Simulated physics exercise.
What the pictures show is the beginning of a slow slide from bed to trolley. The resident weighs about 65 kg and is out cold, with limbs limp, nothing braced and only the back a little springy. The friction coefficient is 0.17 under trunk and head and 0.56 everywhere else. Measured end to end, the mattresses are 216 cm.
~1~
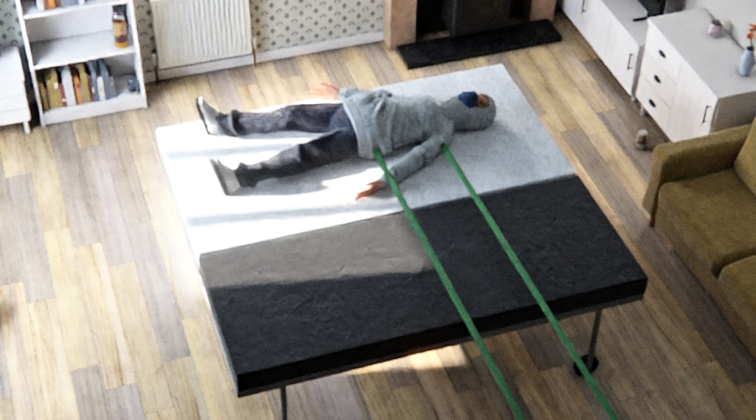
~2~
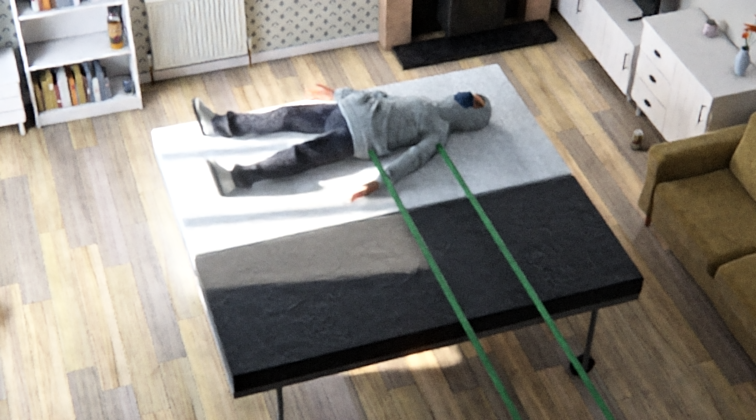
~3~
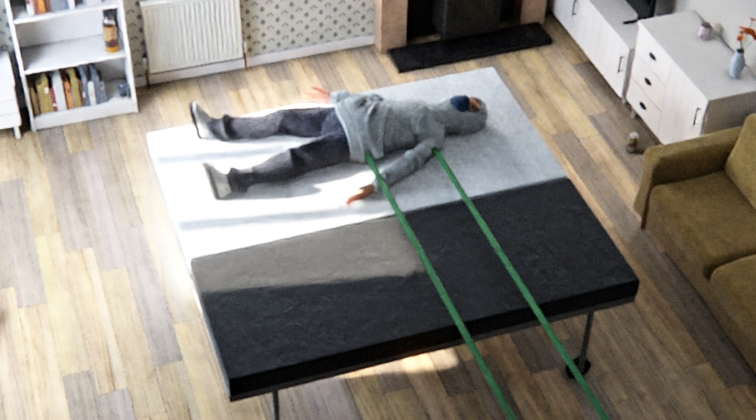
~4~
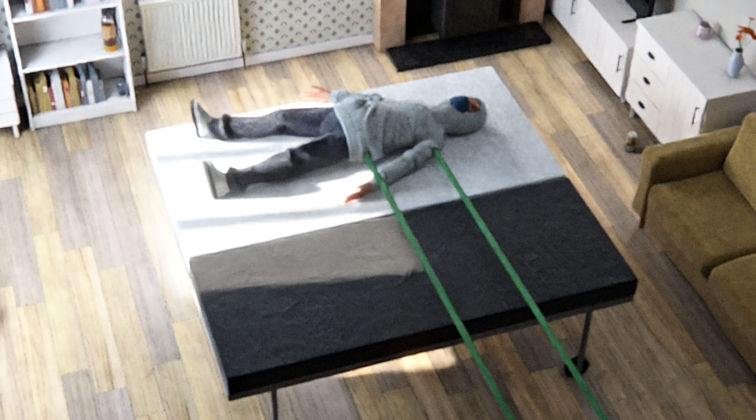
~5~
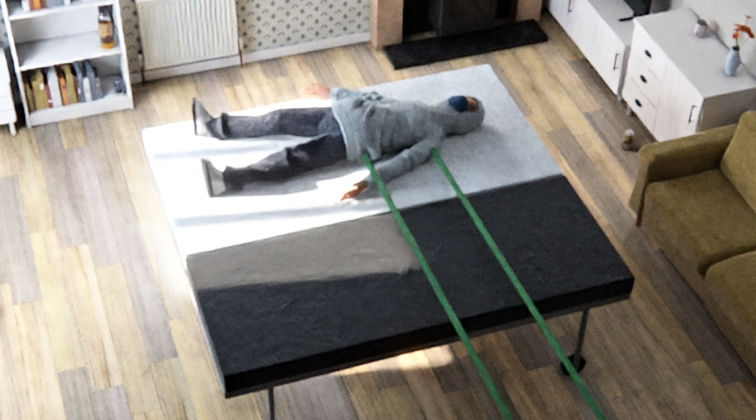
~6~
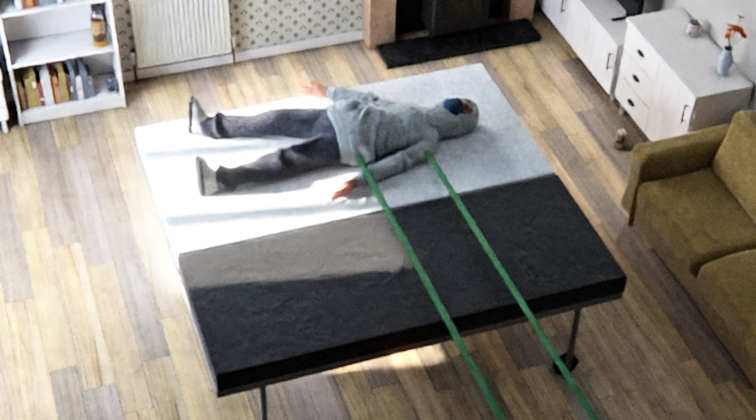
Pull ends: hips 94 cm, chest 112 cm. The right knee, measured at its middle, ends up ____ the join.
Before.
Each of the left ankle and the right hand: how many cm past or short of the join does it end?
Left ankle: 20 cm short; right hand: 24 cm short.
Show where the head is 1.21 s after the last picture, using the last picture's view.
Roughly (512, 190).
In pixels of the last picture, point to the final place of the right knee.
In the last picture it ends at roughly (364, 191).
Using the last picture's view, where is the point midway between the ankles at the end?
Estimate: About (298, 180).
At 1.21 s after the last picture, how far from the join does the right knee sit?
Position: About 42 cm short.
Then, 0.21 s after the last picture the right knee is 75 cm short of the join, near (278, 127) in the last picture's view; the right ankle 92 cm short of the join.
Then, 0.71 s after the last picture the right knee is 61 cm short of the join, near (297, 140) in the last picture's view.
Then, 1.21 s after the last picture the right knee is 41 cm short of the join, near (323, 158) in the last picture's view; the right ankle 72 cm short of the join.
At rest, head crosses the join; left hand crosses the join; right hand stops short of the join; left ankle stops short of the join; right ankle stops short of the join; right knee stops short of the join.
